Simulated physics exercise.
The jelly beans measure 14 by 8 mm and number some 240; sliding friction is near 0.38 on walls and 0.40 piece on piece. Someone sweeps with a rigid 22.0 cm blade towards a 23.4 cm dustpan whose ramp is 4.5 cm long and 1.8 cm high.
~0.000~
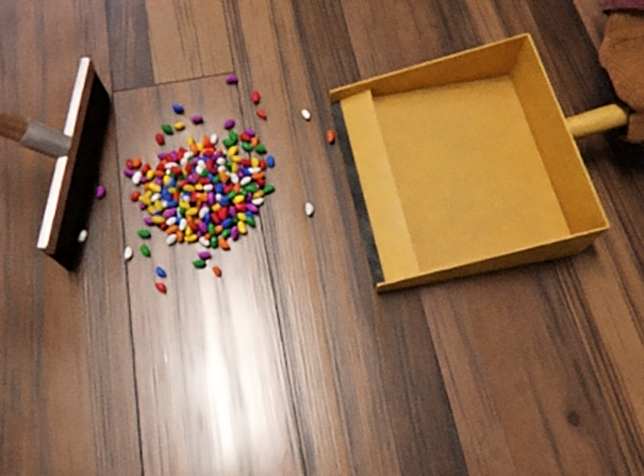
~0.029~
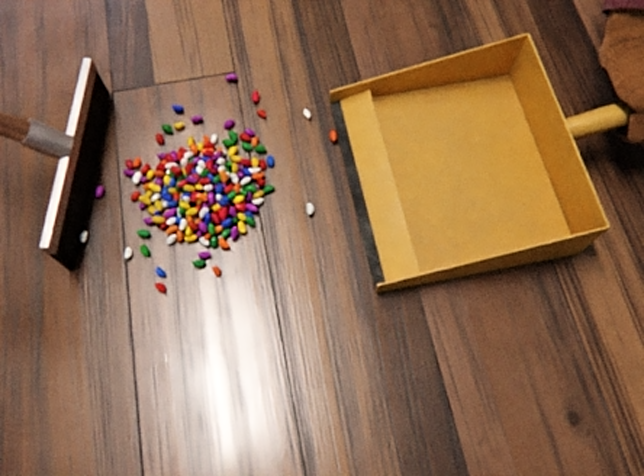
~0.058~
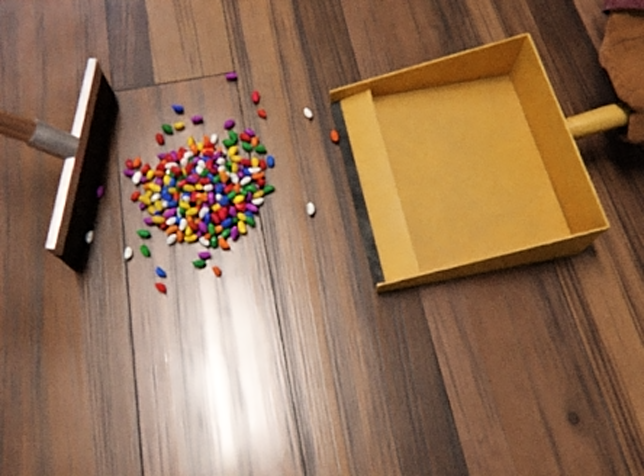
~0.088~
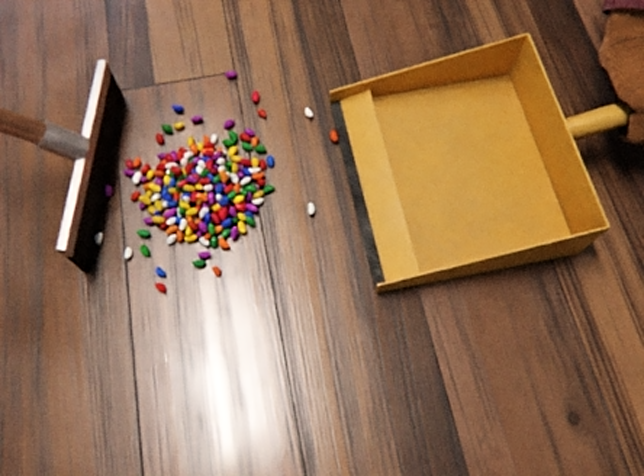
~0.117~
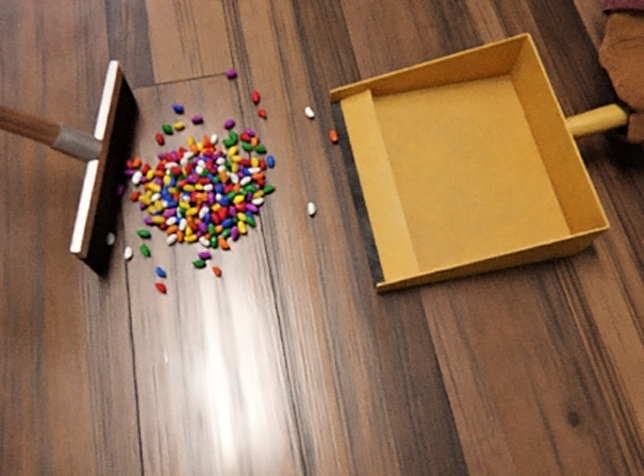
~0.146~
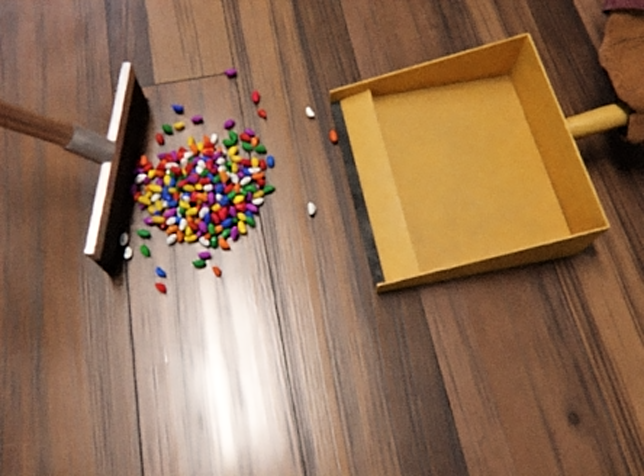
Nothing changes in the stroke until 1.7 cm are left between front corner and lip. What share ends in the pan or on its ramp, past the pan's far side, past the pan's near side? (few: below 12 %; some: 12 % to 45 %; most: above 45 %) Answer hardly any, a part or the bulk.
In the pan or on its ramp: A part; past the pan's far side: Hardly any; past the pan's near side: Hardly any.
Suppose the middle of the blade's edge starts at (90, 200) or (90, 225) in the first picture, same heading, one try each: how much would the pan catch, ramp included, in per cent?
Some 25 and 25 per cent.
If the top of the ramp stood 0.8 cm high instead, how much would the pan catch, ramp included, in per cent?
In that case some 30 per cent.
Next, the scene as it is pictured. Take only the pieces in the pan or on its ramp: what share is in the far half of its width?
Some 50 per cent.
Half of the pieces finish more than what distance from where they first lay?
Roughly 16 cm.
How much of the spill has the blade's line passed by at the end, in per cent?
Some 5 per cent.
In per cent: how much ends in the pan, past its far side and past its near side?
Pan 25, far side 5, near side 5.
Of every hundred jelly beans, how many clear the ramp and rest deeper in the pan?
Roughly 0 per cent.
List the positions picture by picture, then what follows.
Blade from (48, 248) to (89, 68), moved 0.0 cm, 0 of the pieces shifted so far; middle of the pieces at (205, 184); pan at (465, 172), in the first picture.
Blade from (50, 249) to (91, 68), moved 0.2 cm, 0 of the pieces shifted so far; middle of the pieces at (205, 184), in the second picture.
Blade from (56, 249) to (96, 69), moved 0.8 cm, 2 of the pieces shifted so far; middle of the pieces at (205, 184), in the third picture.
Blade from (66, 251) to (105, 70), moved 1.8 cm, 3 of the pieces shifted so far; middle of the pieces at (205, 184), in the fourth picture.
Blade from (80, 253) to (117, 71), moved 3.2 cm, 4 of the pieces shifted so far; middle of the pieces at (205, 184), in the fifth picture.
Blade from (94, 254) to (130, 72), moved 4.6 cm, 8 of the pieces shifted so far; middle of the pieces at (205, 184); pan at (465, 172). Its pace works out near 0.47 m/s, heading 19 degrees towards the viewer's side, in the sixth picture.
After 0.37 s, middle of the blade 14 cm from the lip; 0 % over the lip, far side 5 %, near side 0 %.
After 0.51 s, middle of the blade 8 cm from the lip; 0 % over the lip, far side 5 %, near side 0 %.
Then, at 0.78 s, middle of the blade 4 cm from the lip; 25 % over the lip, far side 5 %, near side 5 %.
By 2.0 s all is still; pan 25 %, far side 5 %, near side 5 %, in front of the lip or behind the blade 70 %.
